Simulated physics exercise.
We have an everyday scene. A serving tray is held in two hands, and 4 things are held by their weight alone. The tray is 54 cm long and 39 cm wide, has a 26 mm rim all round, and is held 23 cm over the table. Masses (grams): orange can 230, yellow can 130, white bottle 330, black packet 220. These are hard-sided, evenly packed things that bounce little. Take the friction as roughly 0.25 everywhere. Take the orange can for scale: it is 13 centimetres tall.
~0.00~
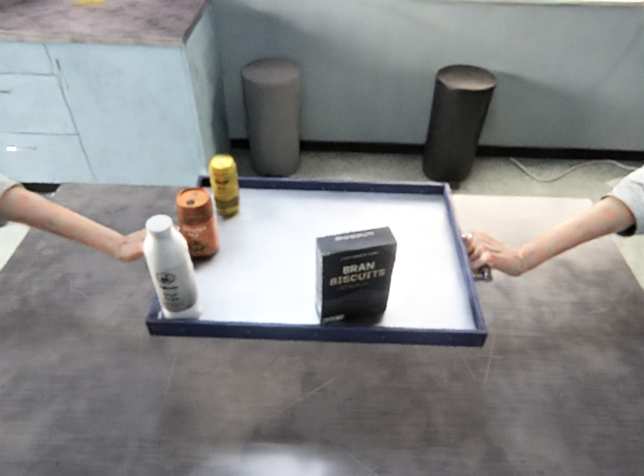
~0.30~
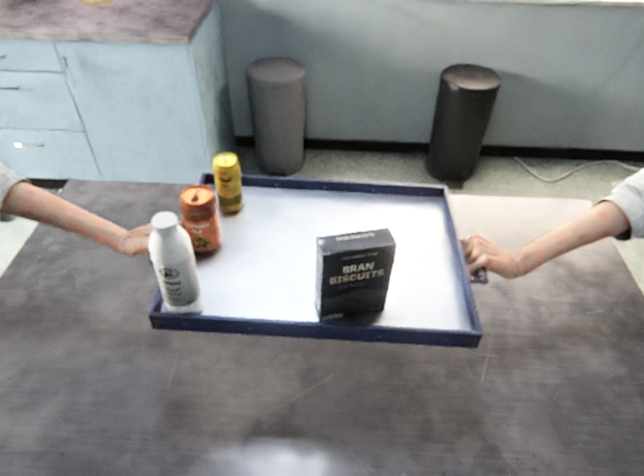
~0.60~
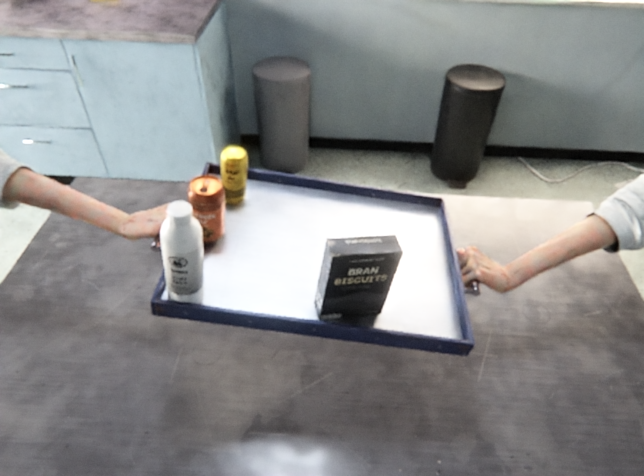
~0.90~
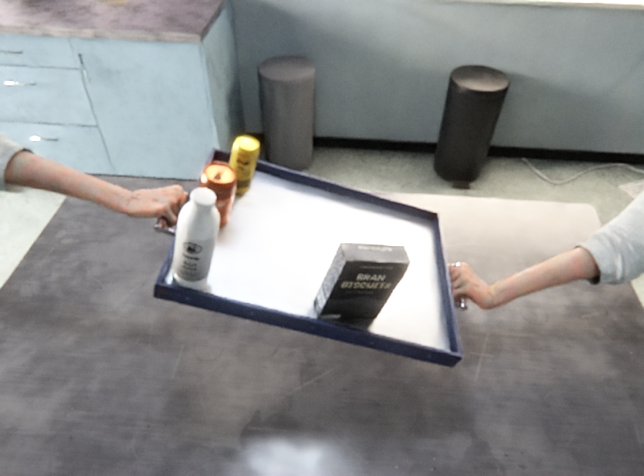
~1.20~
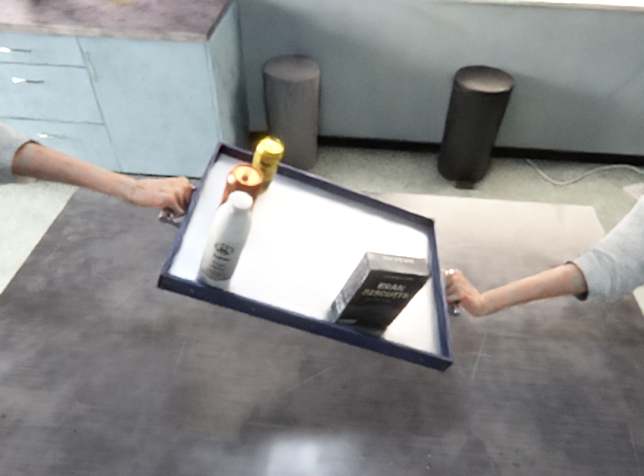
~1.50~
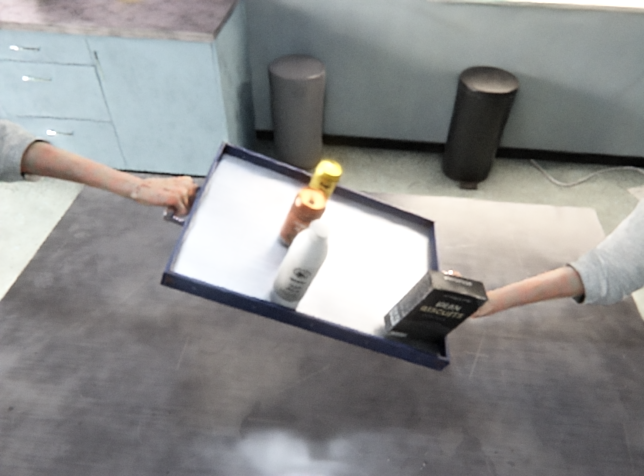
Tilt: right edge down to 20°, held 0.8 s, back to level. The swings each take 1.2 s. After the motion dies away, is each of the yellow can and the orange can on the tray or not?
One by one: I expect the yellow can to be lost from the tray, I expect the orange can to be lost from the tray.
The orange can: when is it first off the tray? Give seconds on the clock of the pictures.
Around 2.0 seconds.
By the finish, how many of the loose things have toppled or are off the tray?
Total: 4.
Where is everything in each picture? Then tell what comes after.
Tray level; yellow can (225, 186); orange can (198, 224), in the first frame.
Tray at 1°, right edge down; white bottle (176, 268); black packet (353, 276), in the second frame.
Tray at 7°, right edge down; white bottle (183, 256); black packet (356, 279), in the third frame.
Tray at 16°, right edge down; white bottle (196, 243); black packet (360, 283), in the fourth frame.
Tray at 20°, right edge down; white bottle (226, 243) moved 4 cm; black packet (379, 291) moved 4 cm, in the fifth frame.
Tray at 20°, right edge down; yellow can (321, 188) moved 16 cm; orange can (303, 220) moved 16 cm, in the sixth frame.
After 1.90 s, tray at 20°, right edge down; yellow can 20° off its base near (440, 230); orange can 6° off its base near (438, 266); white bottle 35° off its base.
After 2.20 s, tray at 20°, right edge down; orange can, yellow can and white bottle now off the tray; black packet 20° off its base.
In the end (3.8 s), off the tray, orange can, yellow can and white bottle; toppled on the tray, black packet. In the last view, yellow can near (482, 286), orange can near (492, 325).
